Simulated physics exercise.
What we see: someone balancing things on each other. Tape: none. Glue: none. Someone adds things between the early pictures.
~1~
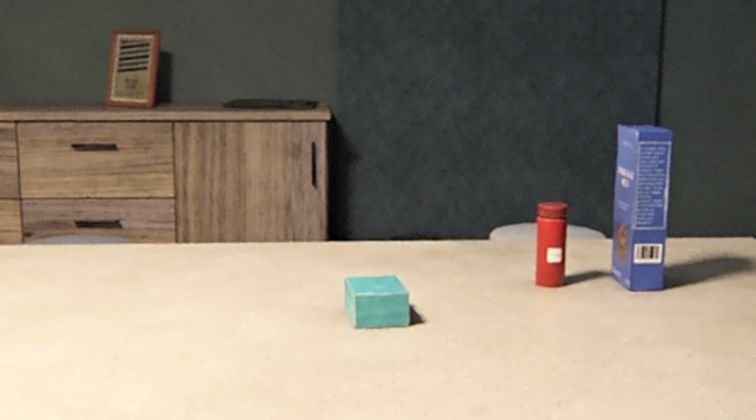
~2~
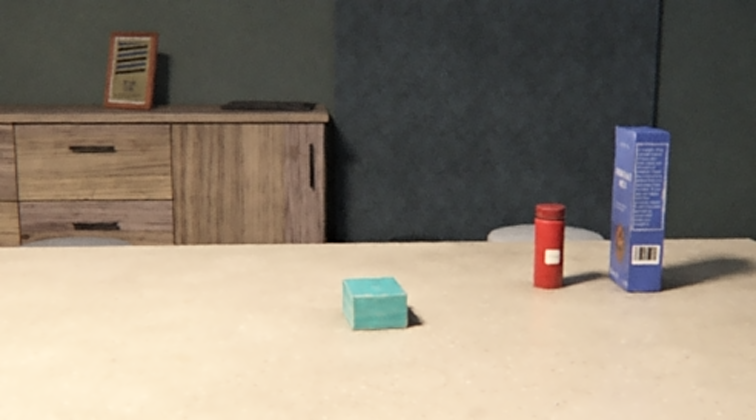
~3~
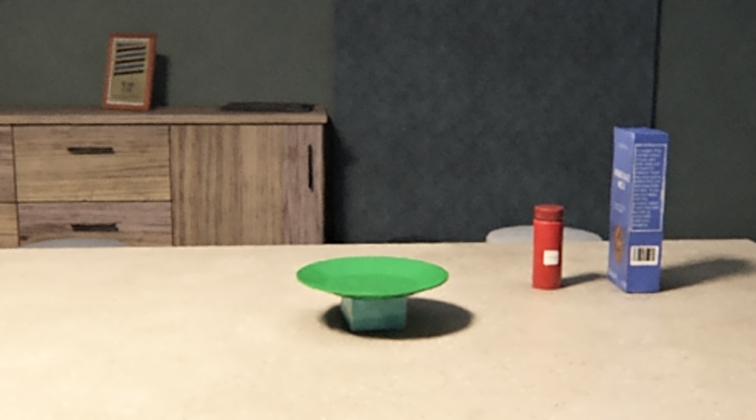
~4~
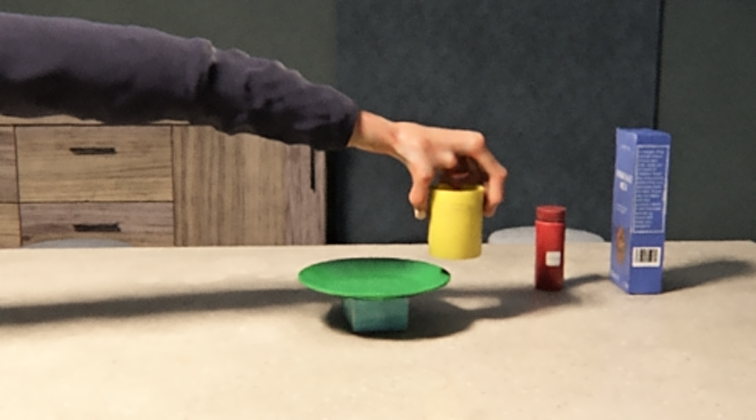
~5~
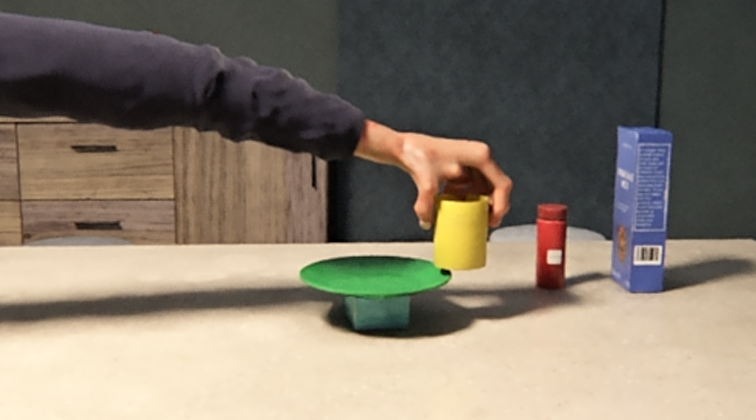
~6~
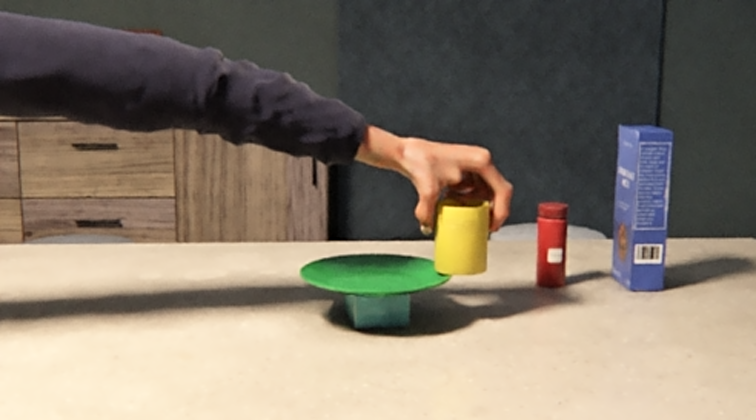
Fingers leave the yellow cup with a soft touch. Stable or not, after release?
Something falls.
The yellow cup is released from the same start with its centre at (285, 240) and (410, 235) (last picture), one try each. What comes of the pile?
Case one: The pile topples; case two: It stands firm.
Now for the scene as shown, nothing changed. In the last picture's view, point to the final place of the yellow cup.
Look around (521, 294) in the final frame.
Then, 0.30 s after the last picture, yellow cup now fallen.
Then, 0.40 s after the last picture, things are still on the move.
Then, 0.50 s after the last picture, nothing new.
Then, 2.00 s after the last picture, yellow cup resting near (520, 294).
At rest, fallen, yellow cup; the other 4 in place. Seen from the same camera at the end, yellow cup near (520, 295). The pile loses its balance.
